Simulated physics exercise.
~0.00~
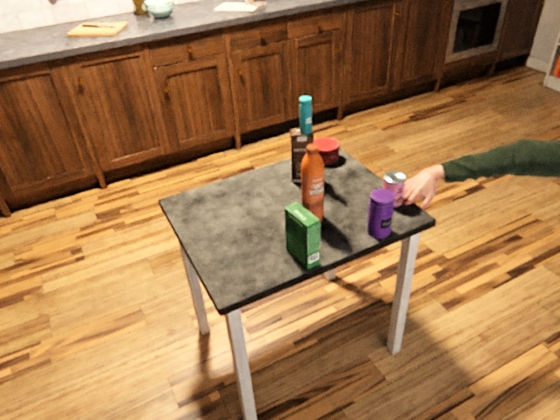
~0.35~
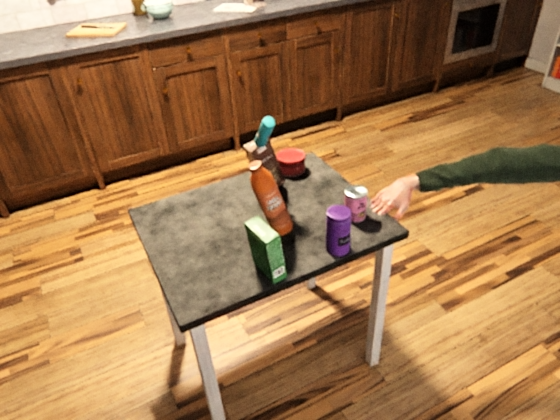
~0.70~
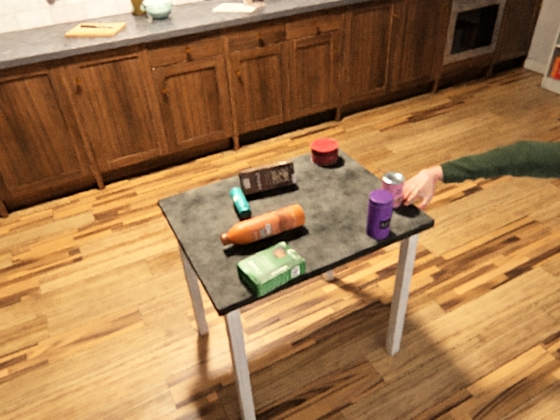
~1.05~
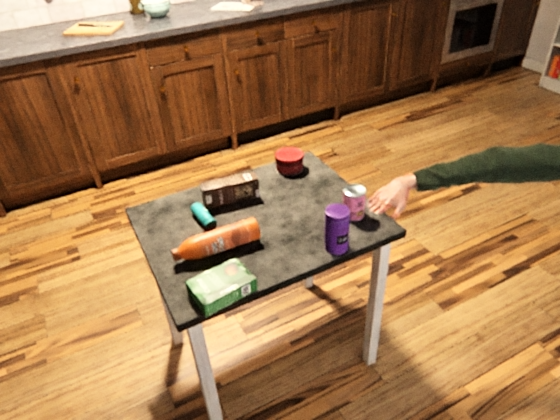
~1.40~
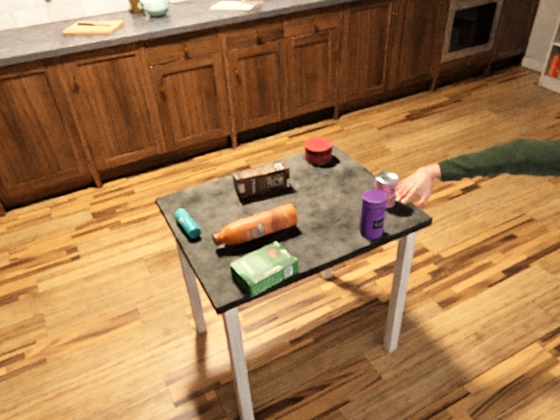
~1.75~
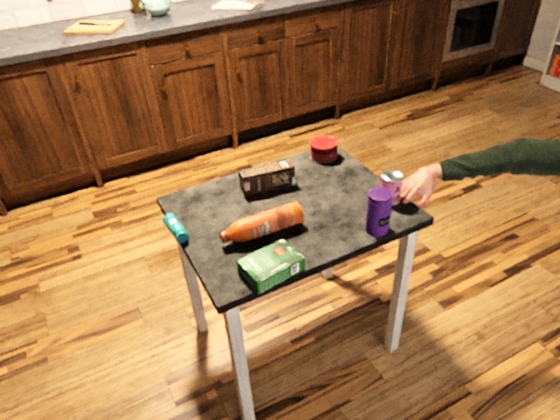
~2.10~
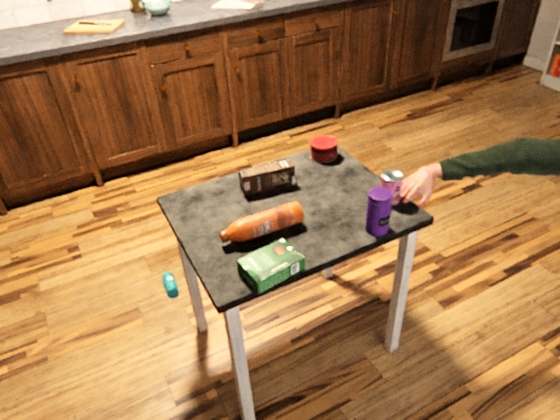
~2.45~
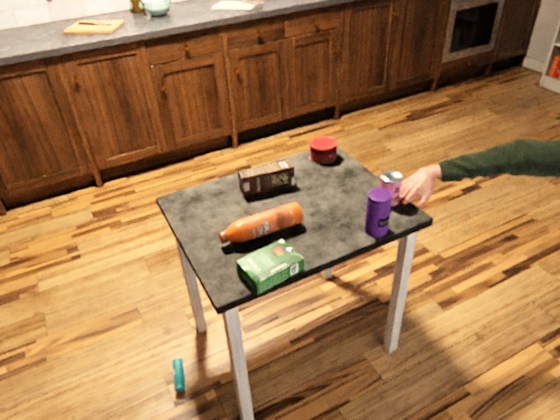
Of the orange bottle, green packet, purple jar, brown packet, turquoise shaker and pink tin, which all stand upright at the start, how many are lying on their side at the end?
Four of them are lying on their side at the end. They are the orange bottle, the green packet and the brown packet on the table, and the turquoise shaker on the floor.
